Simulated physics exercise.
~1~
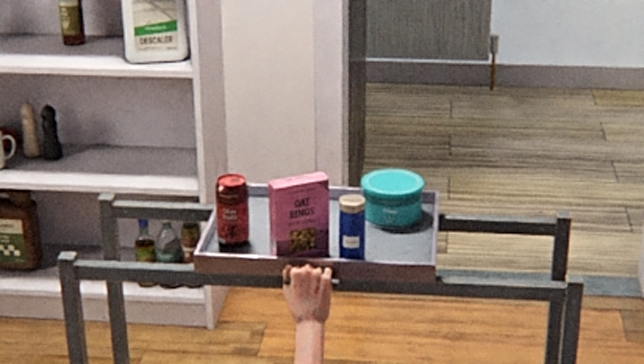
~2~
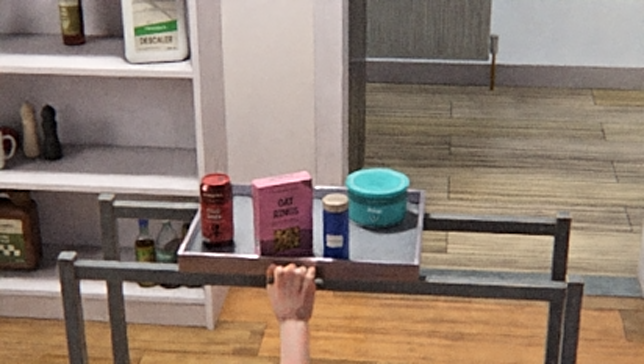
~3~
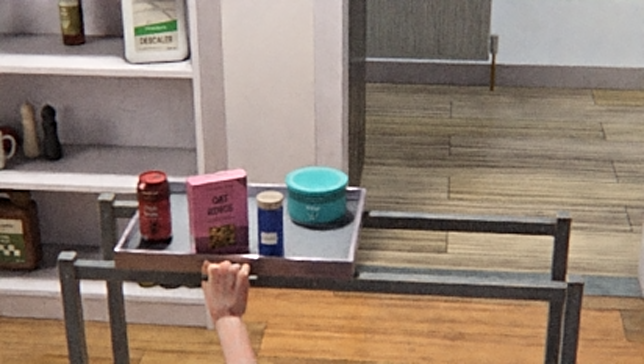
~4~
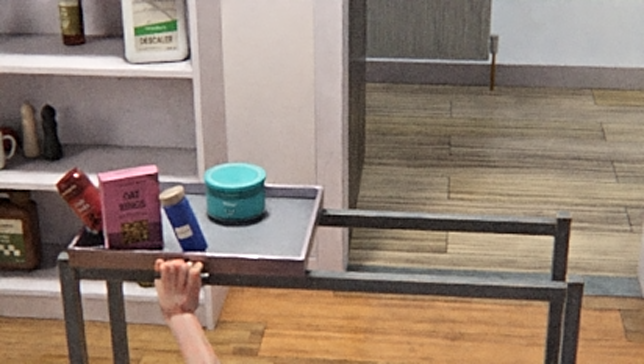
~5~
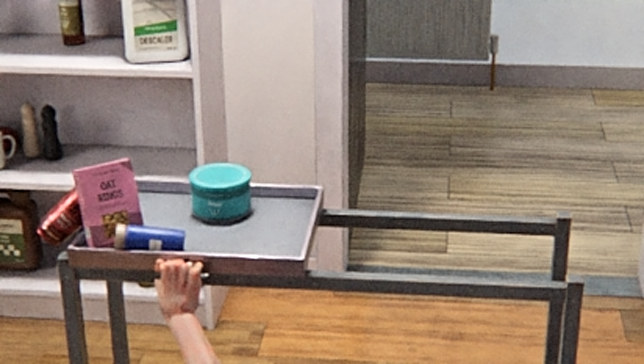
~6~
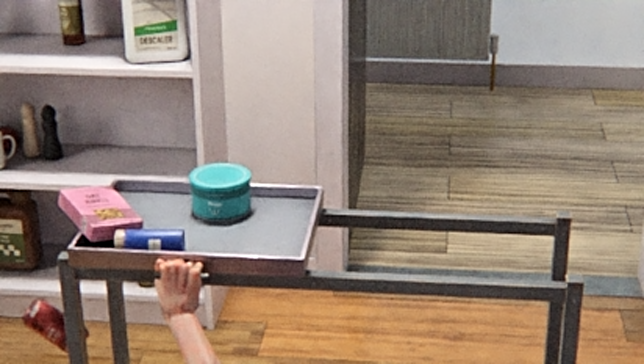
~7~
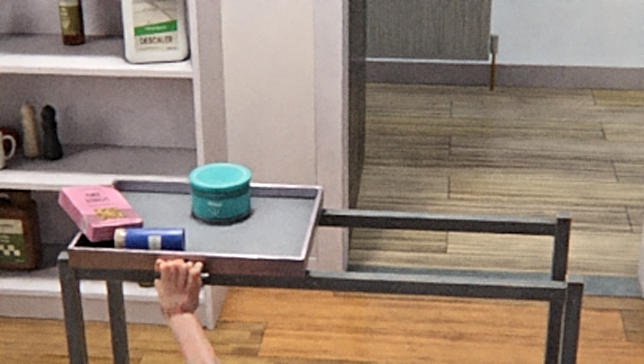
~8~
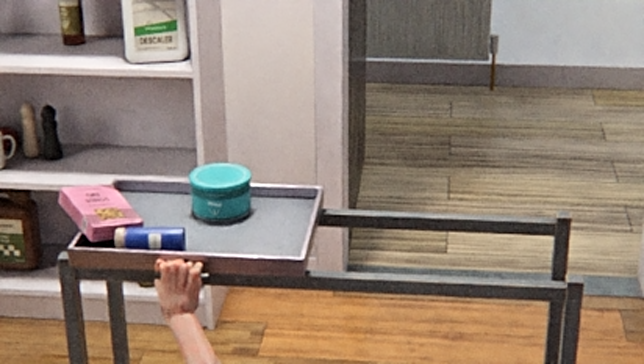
The video shows a hand sliding a tray holding a red can, pink packet, blue shaker and turquoise tub left along a metal frame until it stops; the can topples off, the shaker and packet fall over on the tray, and the tub stays upright.
